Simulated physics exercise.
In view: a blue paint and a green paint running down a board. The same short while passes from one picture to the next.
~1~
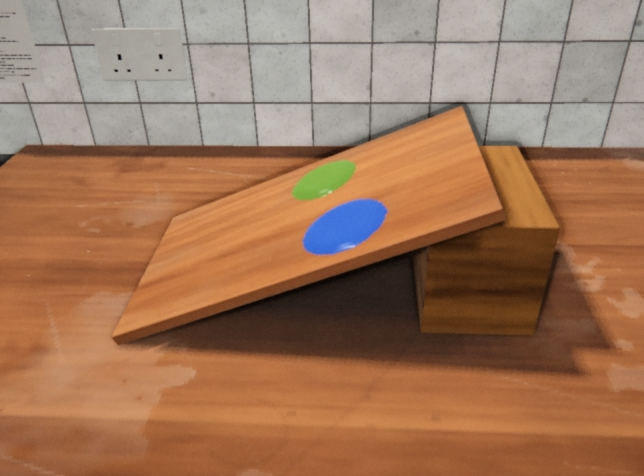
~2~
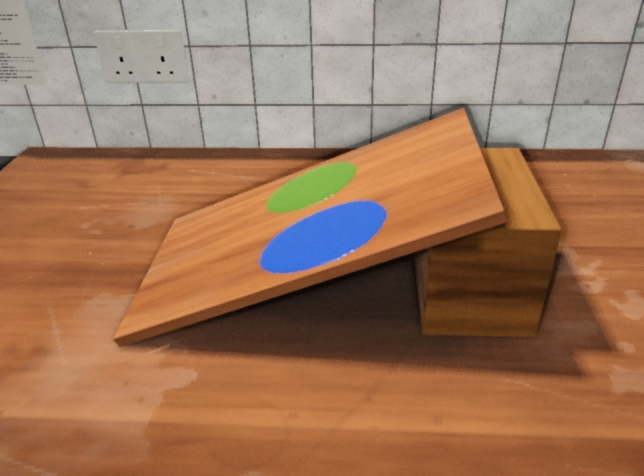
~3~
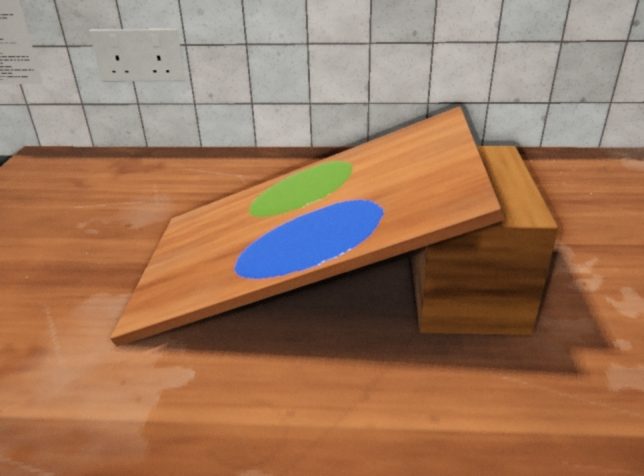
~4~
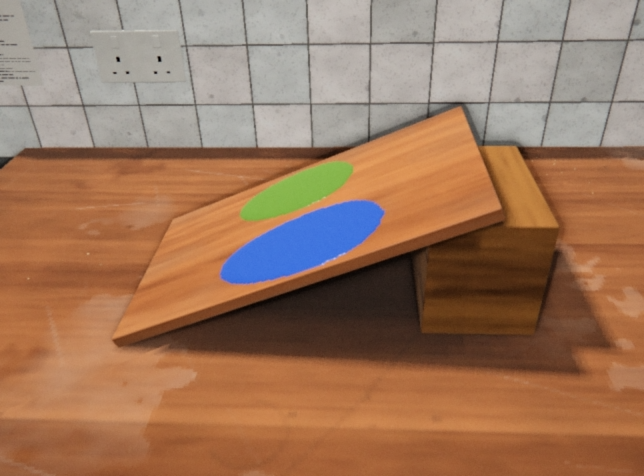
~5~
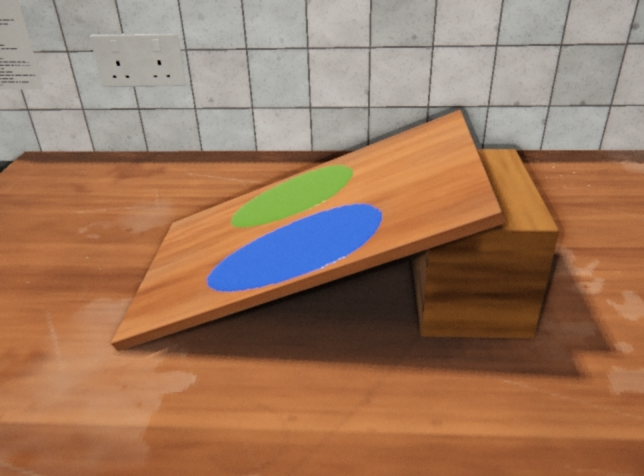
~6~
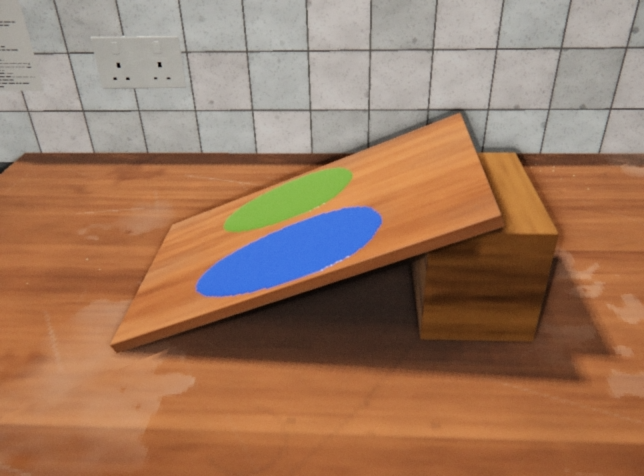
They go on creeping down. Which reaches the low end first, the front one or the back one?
The nearer one.
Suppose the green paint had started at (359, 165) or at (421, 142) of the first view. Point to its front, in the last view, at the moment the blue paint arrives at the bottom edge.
One: (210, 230). Two: (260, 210).
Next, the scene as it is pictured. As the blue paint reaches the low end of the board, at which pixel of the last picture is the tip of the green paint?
Around (182, 239).
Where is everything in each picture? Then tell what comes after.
Tip of the blue paint half way down; tip of the green paint (301, 187) half way down, in the first frame.
Tip of the blue paint (271, 251) half way down; tip of the green paint half way down, in the second frame.
Tip of the blue paint three quarters of the way down; tip of the green paint (256, 204) three quarters of the way down, in the third frame.
Tip of the blue paint (228, 266) three quarters of the way down; tip of the green paint three quarters of the way down, in the fourth frame.
Tip of the blue paint three quarters of the way down; tip of the green paint (240, 215) three quarters of the way down, in the fifth frame.
Tip of the blue paint (204, 280) three quarters of the way down; tip of the green paint three quarters of the way down, in the sixth frame.
Shortly, the blue paint is close to the edge; the green paint is three quarters of the way down.
Then, the blue paint is close to the edge; the green paint is close to the edge.
At the finish, the blue paint is at the low edge; the green paint is close to the edge.
